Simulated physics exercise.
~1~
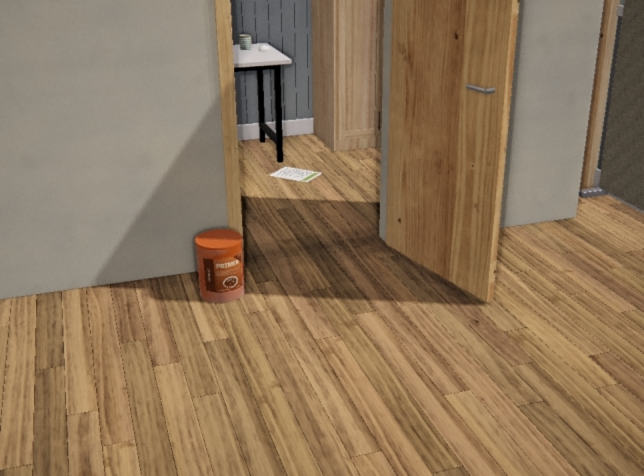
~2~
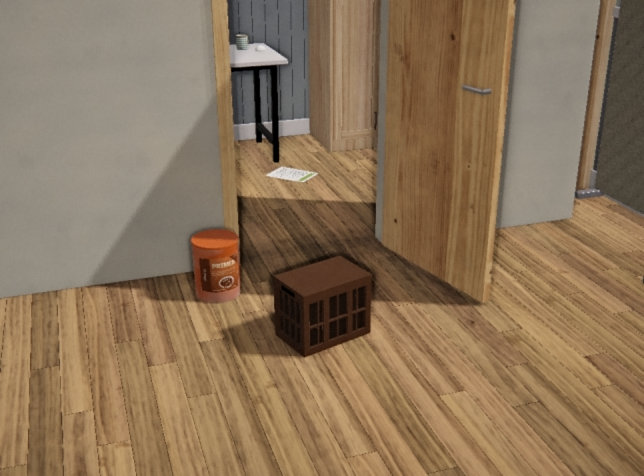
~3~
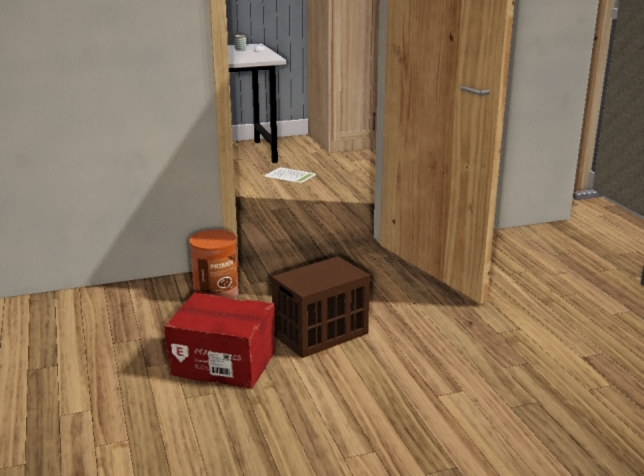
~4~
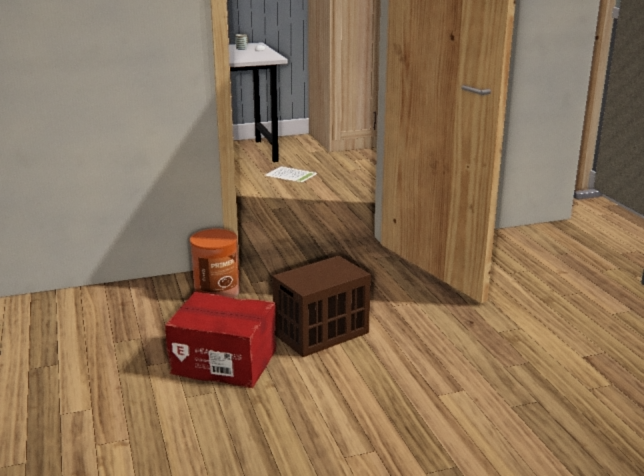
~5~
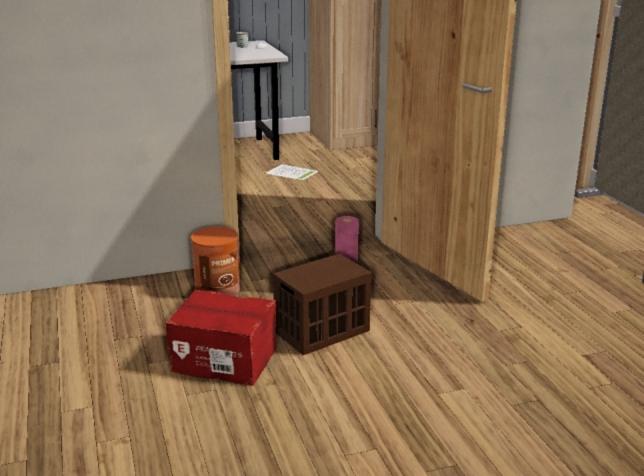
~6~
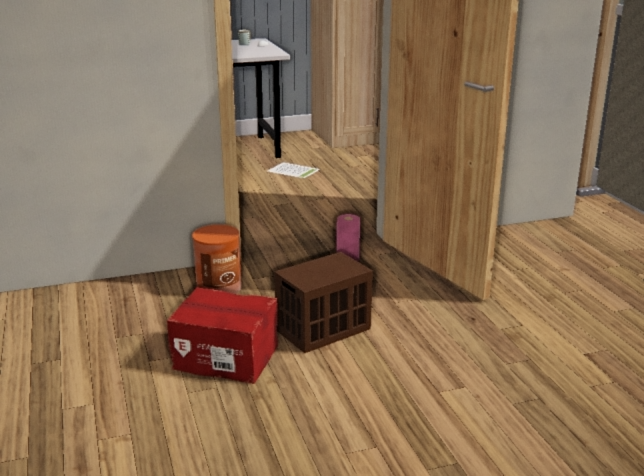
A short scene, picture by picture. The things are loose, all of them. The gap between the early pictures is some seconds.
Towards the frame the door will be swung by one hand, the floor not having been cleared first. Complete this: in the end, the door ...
In the end, the door swings shut.
Then, 0.90 s on from there, door at 66°.
Then, 1.40 s on from there, door at 31°; pink roll shifted about its own width near (332, 238); brown crate shifted a little.
Then, 1.80 s on from there, door at 3°; pink roll shifted well along near (311, 226); brown crate shifted a little.
In the end, door at 0°; moved from the start, pink roll; the other 3 unmoved. At the end, from the last picture's camera, pink roll near (309, 224).
